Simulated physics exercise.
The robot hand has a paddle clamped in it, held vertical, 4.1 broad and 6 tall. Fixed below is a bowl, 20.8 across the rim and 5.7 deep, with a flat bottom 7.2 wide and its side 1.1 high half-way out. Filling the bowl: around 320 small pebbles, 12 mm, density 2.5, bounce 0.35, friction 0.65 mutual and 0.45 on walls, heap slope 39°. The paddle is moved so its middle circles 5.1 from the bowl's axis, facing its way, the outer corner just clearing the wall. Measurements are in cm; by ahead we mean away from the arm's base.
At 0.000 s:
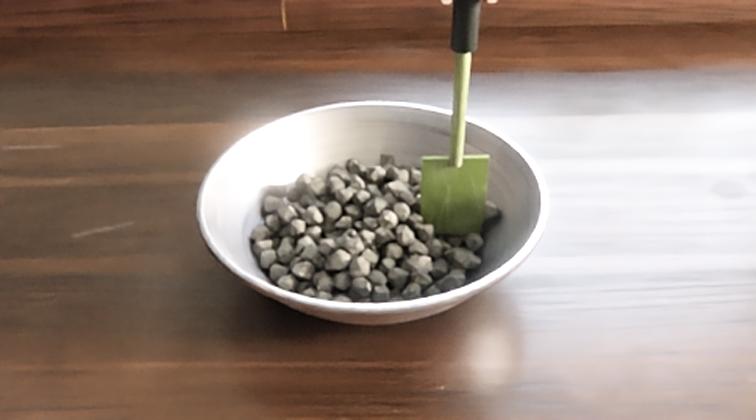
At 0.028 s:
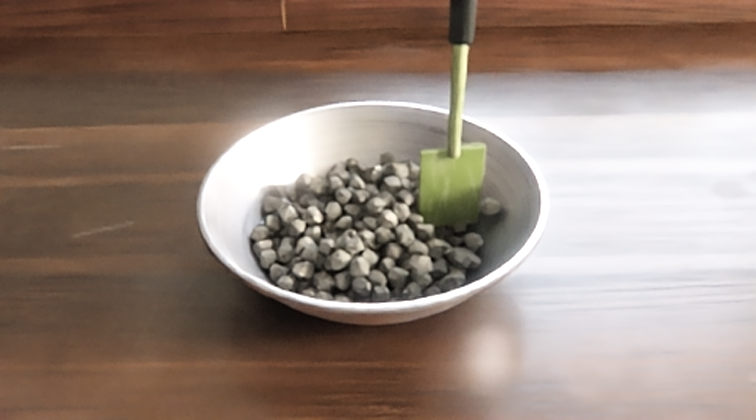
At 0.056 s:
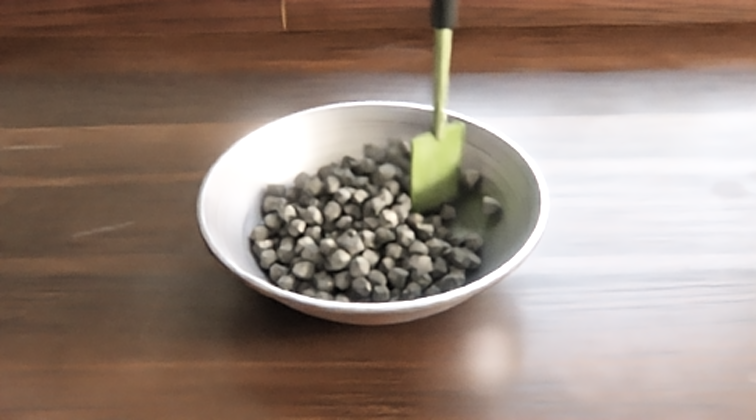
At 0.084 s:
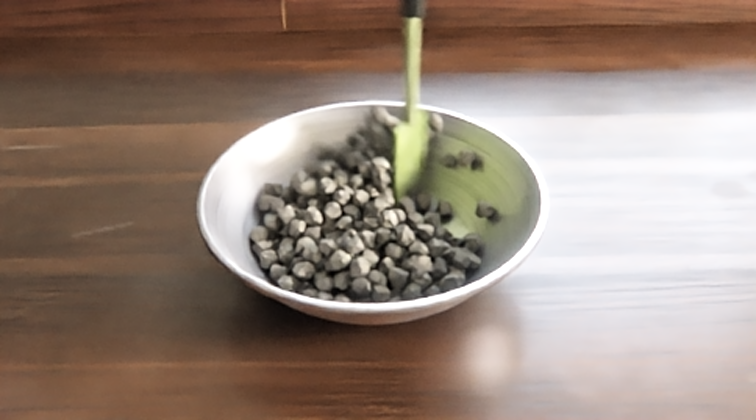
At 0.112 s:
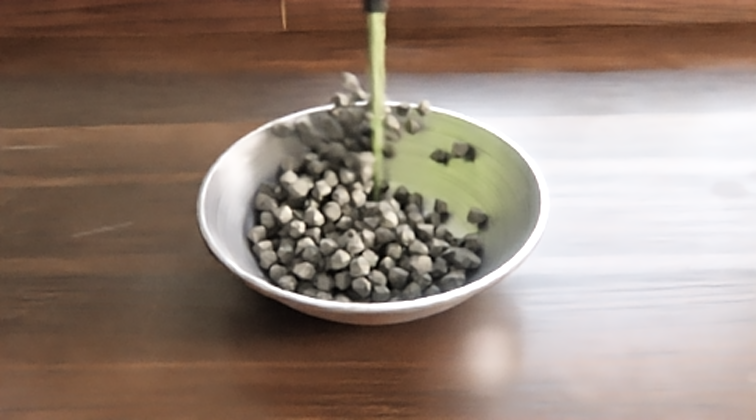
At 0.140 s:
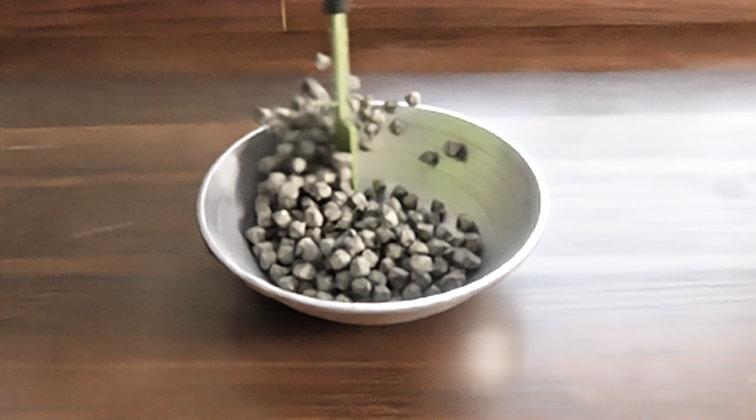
A bowl of small grey pebbles on a wooden table, a green paddle sweeping leftward through them and tossing some upward.
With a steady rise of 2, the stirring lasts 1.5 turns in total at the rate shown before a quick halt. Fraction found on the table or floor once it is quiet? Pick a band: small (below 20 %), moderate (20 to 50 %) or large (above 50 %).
Moderate, from 20 to 50 %.
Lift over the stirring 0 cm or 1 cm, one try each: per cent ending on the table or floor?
Close to 45 and 35 percent, in that order.
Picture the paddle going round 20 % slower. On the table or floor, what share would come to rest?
My guess is about 20 per cent.
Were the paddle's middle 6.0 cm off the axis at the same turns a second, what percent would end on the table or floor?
In that case some 25 %.
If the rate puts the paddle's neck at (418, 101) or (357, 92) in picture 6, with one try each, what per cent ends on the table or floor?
So, roughly 10 percent the first time and 25 percent the second.
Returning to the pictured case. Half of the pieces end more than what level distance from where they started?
Some 8 cm.
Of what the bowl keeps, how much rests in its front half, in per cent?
Roughly 45 percent of it.
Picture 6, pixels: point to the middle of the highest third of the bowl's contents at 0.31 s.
I'd put its middle near (406, 265).
After 0.31 s, 276° round, highest piece 10 above the table; 273 in the bowl, 22 on the table or floor, 28 in flight or on the tool.
After 0.49 s, 79° round, highest piece 9 above the table; 241 in the bowl, 71 on the table or floor, 11 in flight or on the tool.
After 0.78 s, 180° round, highest piece 5 above the table; 237 in the bowl, 85 on the table or floor, 1 in flight or on the tool.
After 1.48 s, 180° round, highest piece 5 above the table; 237 in the bowl, 86 on the table or floor.
At rest, 237 in the bowl, 86 on the table or floor. That is 27 % on the table or floor.
